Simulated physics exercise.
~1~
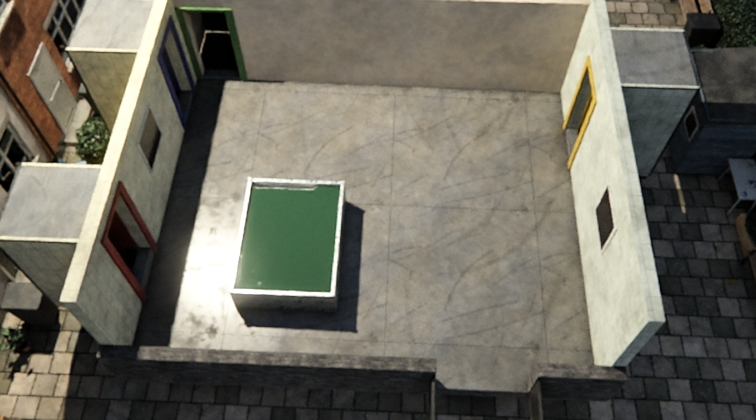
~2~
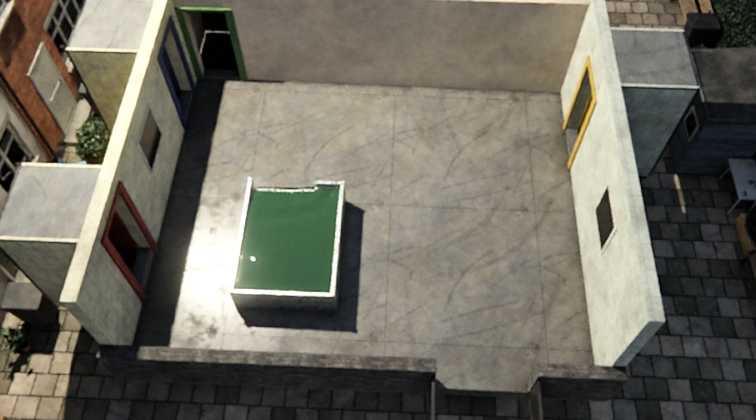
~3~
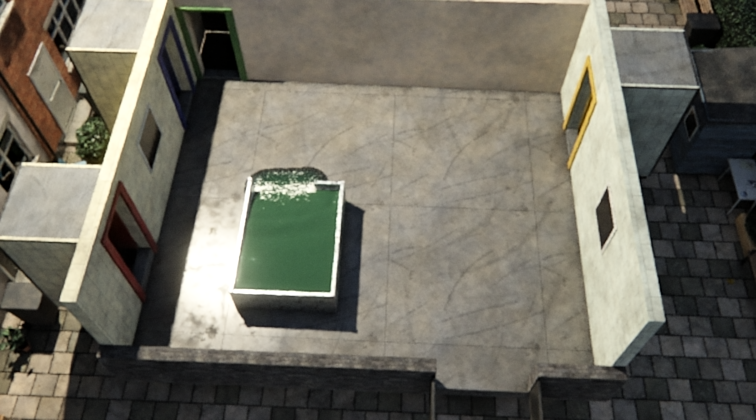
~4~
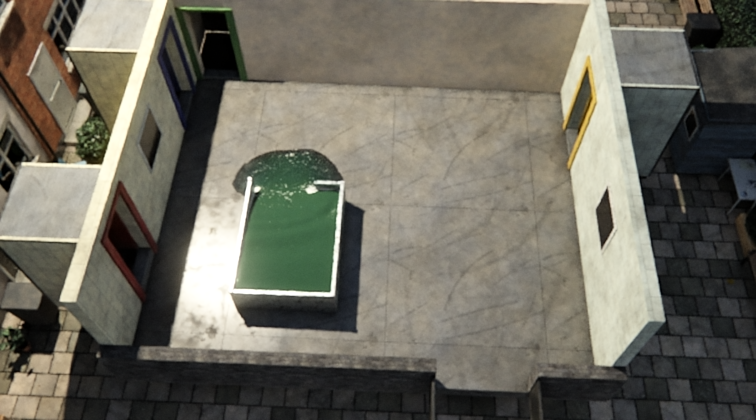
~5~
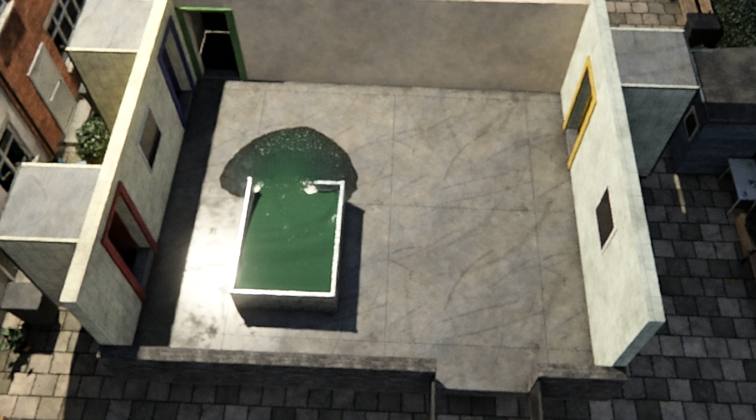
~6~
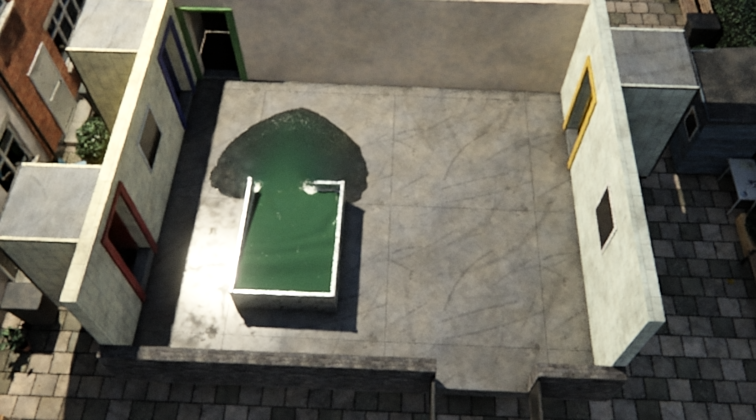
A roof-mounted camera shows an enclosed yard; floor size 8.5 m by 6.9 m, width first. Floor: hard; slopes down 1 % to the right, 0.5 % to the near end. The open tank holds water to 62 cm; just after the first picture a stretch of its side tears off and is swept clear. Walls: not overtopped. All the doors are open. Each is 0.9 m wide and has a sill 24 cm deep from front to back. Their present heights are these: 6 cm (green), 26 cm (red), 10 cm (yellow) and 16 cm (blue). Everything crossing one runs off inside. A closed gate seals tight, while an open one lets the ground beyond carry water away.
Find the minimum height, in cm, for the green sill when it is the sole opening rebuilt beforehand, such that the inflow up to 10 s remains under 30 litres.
The minimum height is about 19 cm.
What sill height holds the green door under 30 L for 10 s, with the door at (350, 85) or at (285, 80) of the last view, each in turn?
First place around 16 cm, second around 20 cm.
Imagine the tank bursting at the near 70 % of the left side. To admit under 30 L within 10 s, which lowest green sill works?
In that case you'd want it roughly 10.0 cm high.
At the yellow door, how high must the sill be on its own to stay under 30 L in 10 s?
Yellow - roughly 8.5 cm.
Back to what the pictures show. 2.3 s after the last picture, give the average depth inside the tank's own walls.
About 27 centimetres on average.
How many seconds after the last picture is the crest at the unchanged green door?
The depth peaks at about 2.0 seconds.
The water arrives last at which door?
It is the red one.
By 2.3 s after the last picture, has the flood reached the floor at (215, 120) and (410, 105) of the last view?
Note: Point one reached; point two reached.
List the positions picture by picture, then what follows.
Still water, 62 cm deep, in the open tank at (290, 236); the green door at (214, 48) is dry, in the first picture.
Water pours out on the far side and has run 0.3 m, to a hidden place; about 5 cm deep outside, 62 cm at the back, in the second picture.
The front is at (305, 170), 0.8 m from the gap on the far side; 1.0 m2 of floor is wet, 62 cm left at the back, in the third picture.
The gap is on the far side, the front 1.3 m out at (301, 152); the back of the open tank holds 62 cm, in the fourth picture.
The gap is on the far side, the front 1.9 m out at (296, 130); the back of the open tank holds 62 cm, in the fifth picture.
The front is at (299, 111), 2.4 m from the gap on the far side; 5.0 m2 of floor is wet, 62 cm left at the back; 1.7 m in a straight line remain to the green door at (214, 48), in the sixth picture.
Then, 0.7 s after the last picture water covers 20 % of the floor, deepest (32 cm) near (273, 192); it has not reached the green door.
Then, 2.3 s after the last picture water covers 30 % of the floor, deepest (28 cm) near (205, 80); 23 cm at the green door, 81 litres in over its 6 cm sill.
Then, 9.3 s after the last picture water covers 80 % of the floor, deepest (12 cm) near (596, 382); 5 cm at the green door, 230 litres in over its 6 cm sill.
At the green door as built, the water peaked near 24 cm, 2.1 s after the last picture.
Run again over the same 10 s with other heights there, 60 litres in over 15.5 cm, 22 litres over 21 cm. The limit of 30 litres is kept from about 19 cm up.
